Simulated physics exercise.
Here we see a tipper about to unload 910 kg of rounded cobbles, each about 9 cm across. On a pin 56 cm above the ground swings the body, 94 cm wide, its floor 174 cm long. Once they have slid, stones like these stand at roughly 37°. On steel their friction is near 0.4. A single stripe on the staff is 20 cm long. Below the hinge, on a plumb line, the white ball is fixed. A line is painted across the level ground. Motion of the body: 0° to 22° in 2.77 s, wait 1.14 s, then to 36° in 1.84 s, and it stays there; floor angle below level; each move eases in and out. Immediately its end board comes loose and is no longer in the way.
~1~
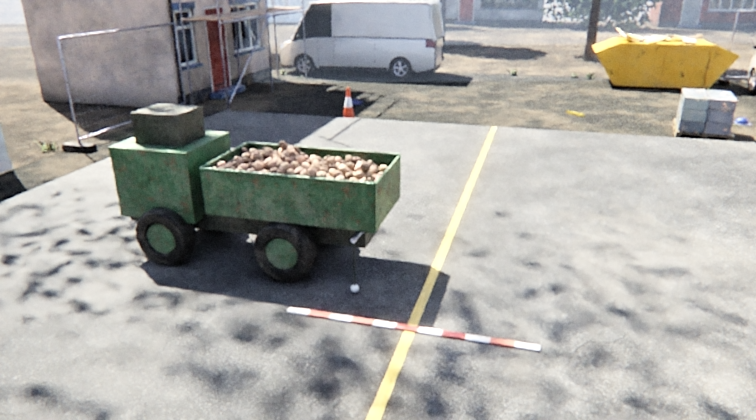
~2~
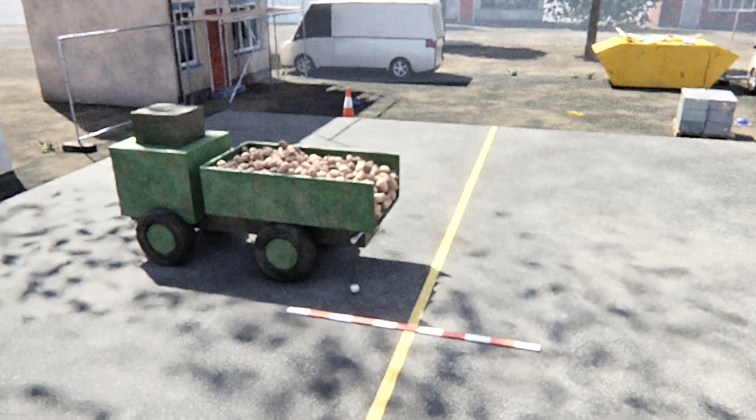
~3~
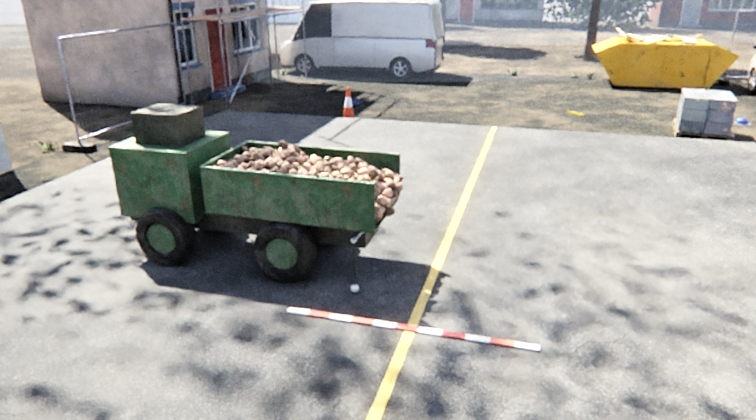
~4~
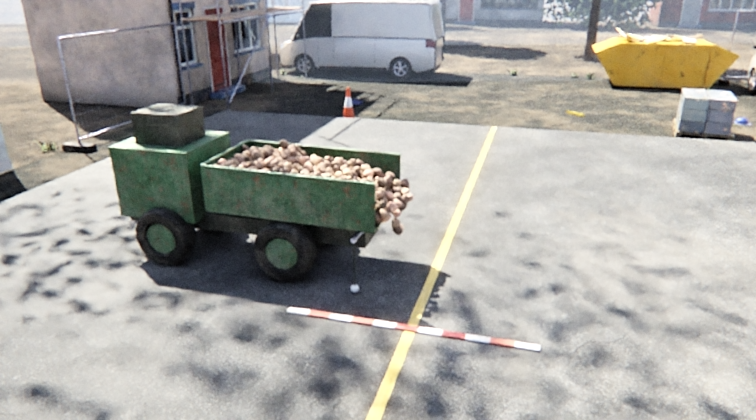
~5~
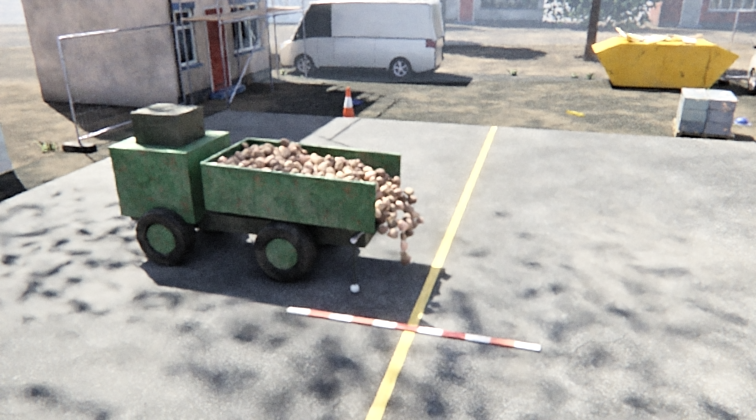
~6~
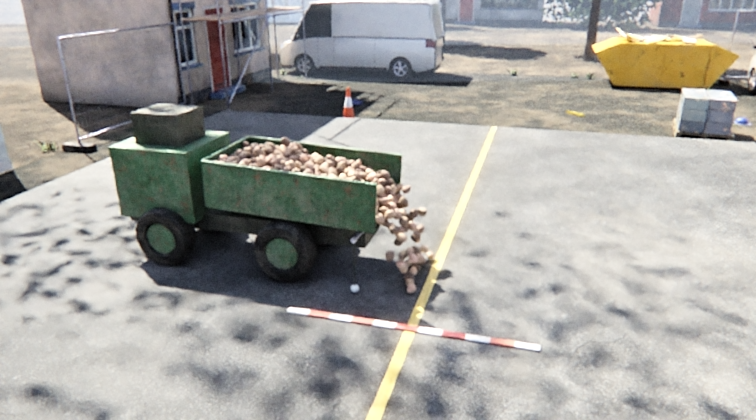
A green tipper truck heaped with rounded, pinkish-brown cobbles stands at left on sunlit, shadow-dappled grey tarmac, seen from above and to the side by a still camera. A yellow line and a red-and-white staff cross beside it, with a white van, orange cone and yellow skip behind. The body's right end opens, its floor tilts very slightly, and some stones slide out and drop towards the ground.
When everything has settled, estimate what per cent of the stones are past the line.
About 45 per cent of the stones finish there.
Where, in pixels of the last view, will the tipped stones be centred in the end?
Their centre sits close to (427, 264).
A little later the floor is at 19°; 80 % in the body, 17 % short of the line, 3 % past the line; the foremost stones are at (485, 269).
Then the floor is at 22°; 57 % in the body, 31 % short of the line, 12 % past the line; the foremost stones are at (491, 284).
Later still the floor is at 36°; 0 % in the body, 56 % short of the line, 44 % past the line; the foremost stones are at (528, 283).
In the end the floor is at 36°; 0 % in the body, 56 % short of the line, 44 % past the line; the foremost stones are at (528, 283).
